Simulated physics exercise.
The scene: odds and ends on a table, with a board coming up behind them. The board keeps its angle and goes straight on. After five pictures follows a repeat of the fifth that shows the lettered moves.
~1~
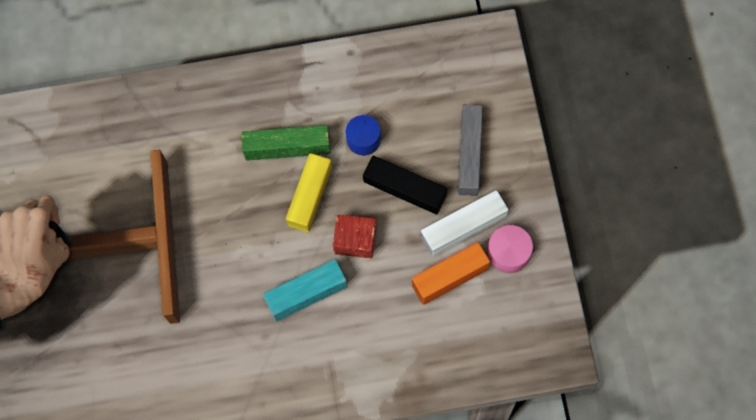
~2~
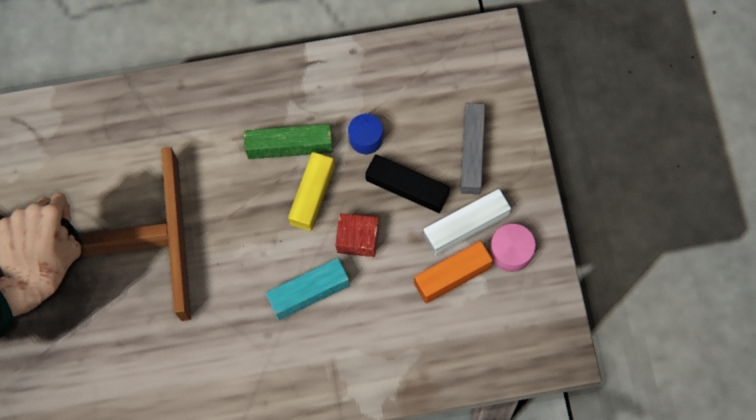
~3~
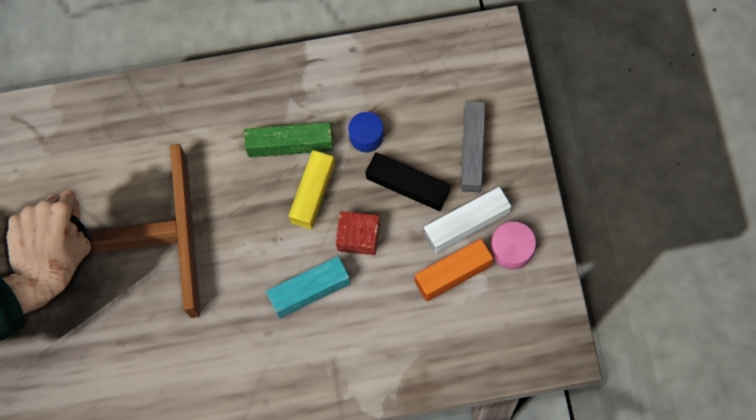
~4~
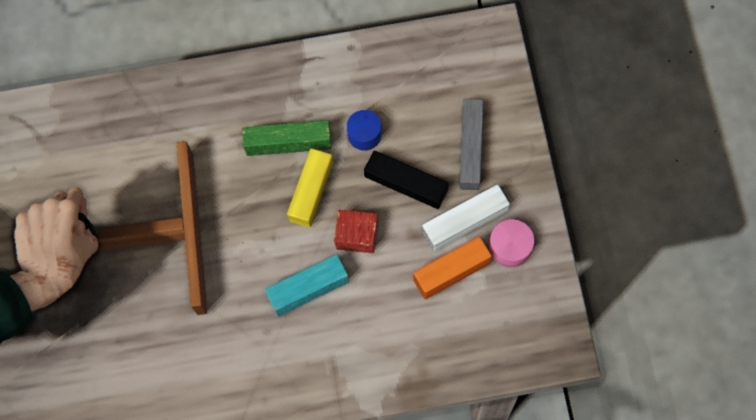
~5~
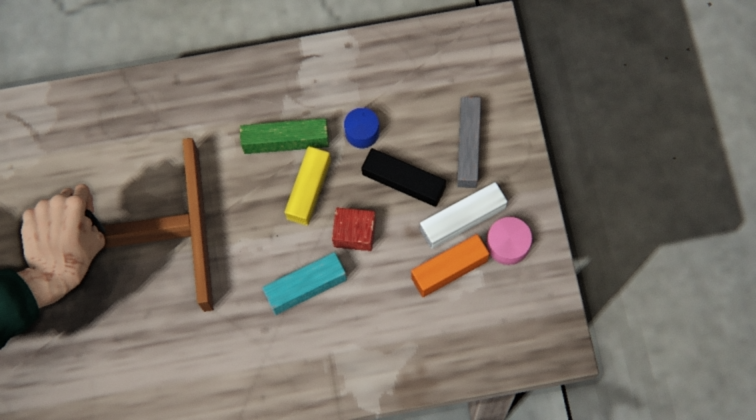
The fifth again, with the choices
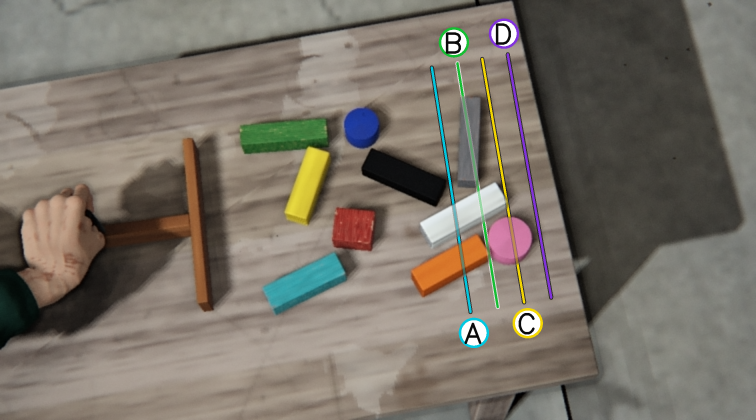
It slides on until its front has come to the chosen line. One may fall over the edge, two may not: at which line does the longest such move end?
It should halt at A.
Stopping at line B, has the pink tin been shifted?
Yes.
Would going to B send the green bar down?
No.
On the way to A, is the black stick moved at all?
Yes.
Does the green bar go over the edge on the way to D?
By then, yes.
On the marked copy, A at (451, 186); B at (477, 181); C at (502, 177); D at (529, 172).
Taking A. A third of the way, board (287, 202); green bar (328, 127); blue tin (389, 124).
Two thirds of the way, board (378, 186); grey bar (488, 144); blue tin (477, 112).
When it is over, board (446, 174); blue tin (543, 93); grey bar (539, 137); none fallen.
As for the rest, B drops three; C drops three; D drops six.
